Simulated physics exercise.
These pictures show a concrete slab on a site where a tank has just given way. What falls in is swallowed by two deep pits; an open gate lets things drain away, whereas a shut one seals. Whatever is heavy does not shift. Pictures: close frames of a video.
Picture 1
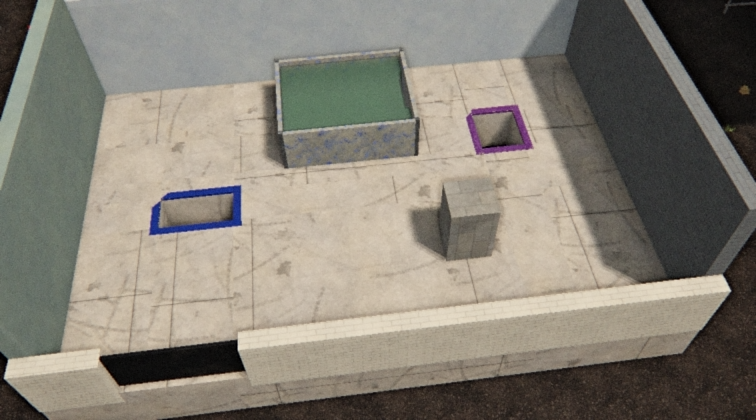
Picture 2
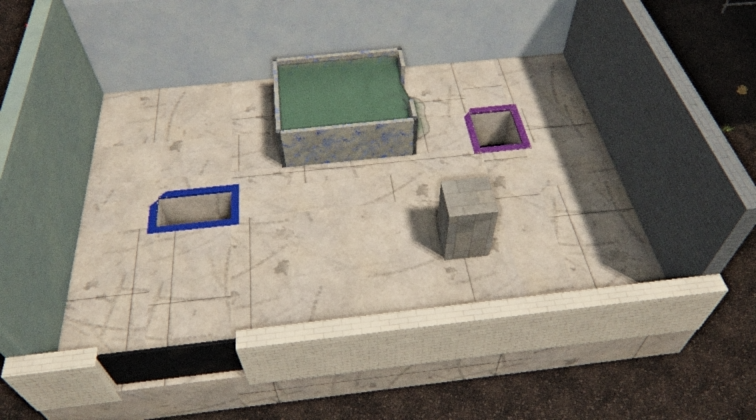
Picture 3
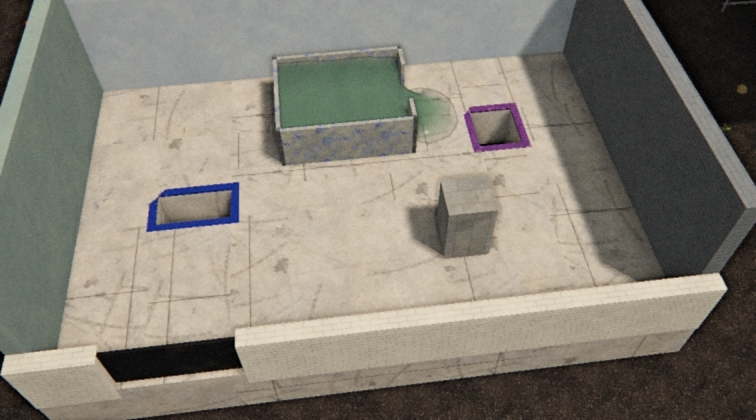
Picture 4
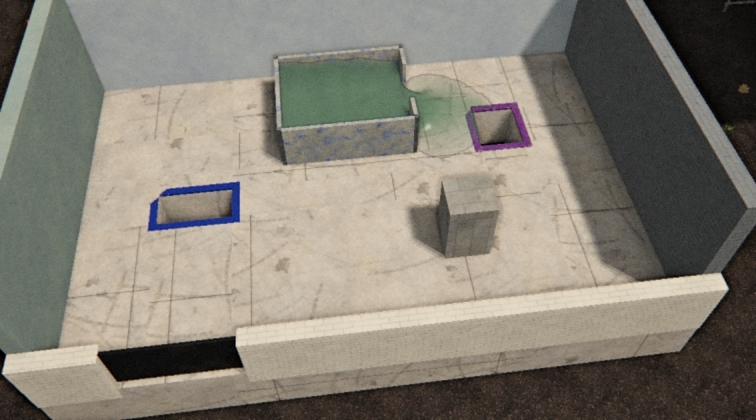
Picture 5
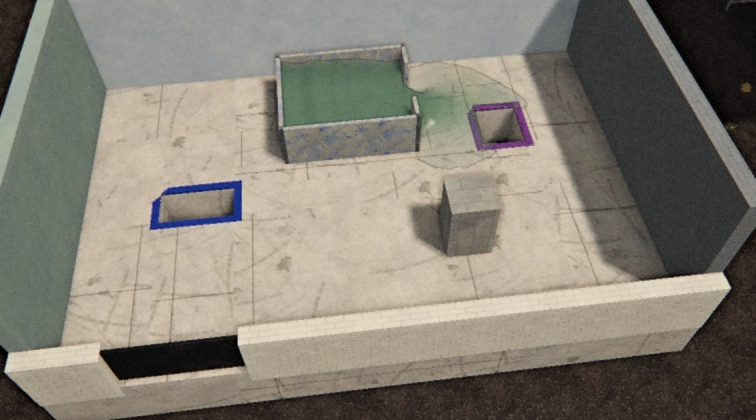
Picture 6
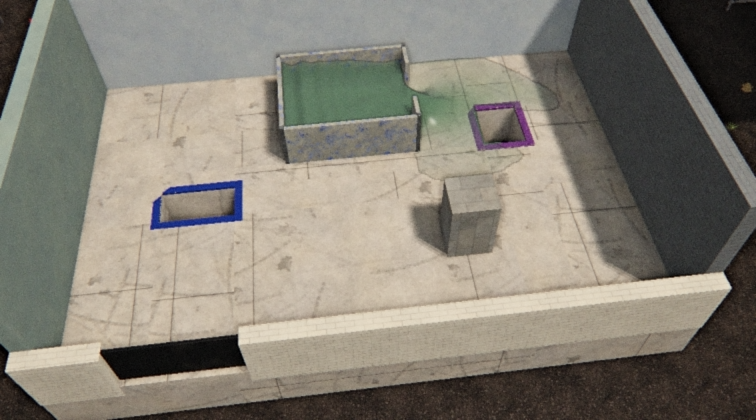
On a concrete slab, green water pours from a tank's right side and spreads around a purple-edged pit.
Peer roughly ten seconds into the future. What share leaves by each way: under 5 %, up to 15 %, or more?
One by one: The gate is nearly idle - draining beneath five per cent; the blue pit is nearly idle - draining beneath five per cent; the purple pit is busy - draining past fifteen per cent.
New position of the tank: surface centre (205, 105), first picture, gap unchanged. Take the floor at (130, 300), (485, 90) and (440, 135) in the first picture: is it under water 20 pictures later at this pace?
Spot one unwetted, spot two wetted, spot three wetted.
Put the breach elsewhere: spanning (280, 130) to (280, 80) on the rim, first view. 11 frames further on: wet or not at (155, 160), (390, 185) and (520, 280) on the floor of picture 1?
Taking them in order, I'd say swamped, not reached and not reached.
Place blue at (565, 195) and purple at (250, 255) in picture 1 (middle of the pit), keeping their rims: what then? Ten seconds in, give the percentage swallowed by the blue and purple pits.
Of the total, the blue pit holds 45 per cent and the purple pit 0 per cent.
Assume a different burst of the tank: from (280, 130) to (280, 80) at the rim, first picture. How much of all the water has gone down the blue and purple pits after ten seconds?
Blue 30 %, purple 0 %.
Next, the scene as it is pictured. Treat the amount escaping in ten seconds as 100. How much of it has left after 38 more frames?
Estimate: 80 %.
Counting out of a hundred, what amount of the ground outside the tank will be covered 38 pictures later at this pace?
Estimate: Some 40 in a hundred.
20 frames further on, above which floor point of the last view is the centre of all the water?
Close to (434, 125).
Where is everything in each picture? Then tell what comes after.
In the first frame, the open tank at (344, 93) is whole and still.
In the second frame, the front is at (420, 135), out from the gap at (405, 107).
In the third frame, water pours out at (404, 106) and has run to (451, 125).
In the fourth frame, the front is at (486, 103), out from the gap at (406, 106).
In the fifth frame, the front is at (519, 99), out from the gap at (407, 104).
In the sixth frame, water pours out at (408, 103) and has run to (552, 101).
A moment on, water covers 15 % of the floor; the gate 0 %, the blue pit 0 %, the purple pit 8 %.
Next, water covers 25 % of the floor; the gate 0 %, the blue pit 0 %, the purple pit 15 %.
Then, water covers 25 % of the floor; the gate 0 %, the blue pit 0 %, the purple pit 22 %.
Later, water covers 40 % of the floor; the gate 0 %, the blue pit 0 %, the purple pit 30 %.
In the end, water covers 65 % of the floor; the gate 0 %, the blue pit 0 %, the purple pit 36 %.
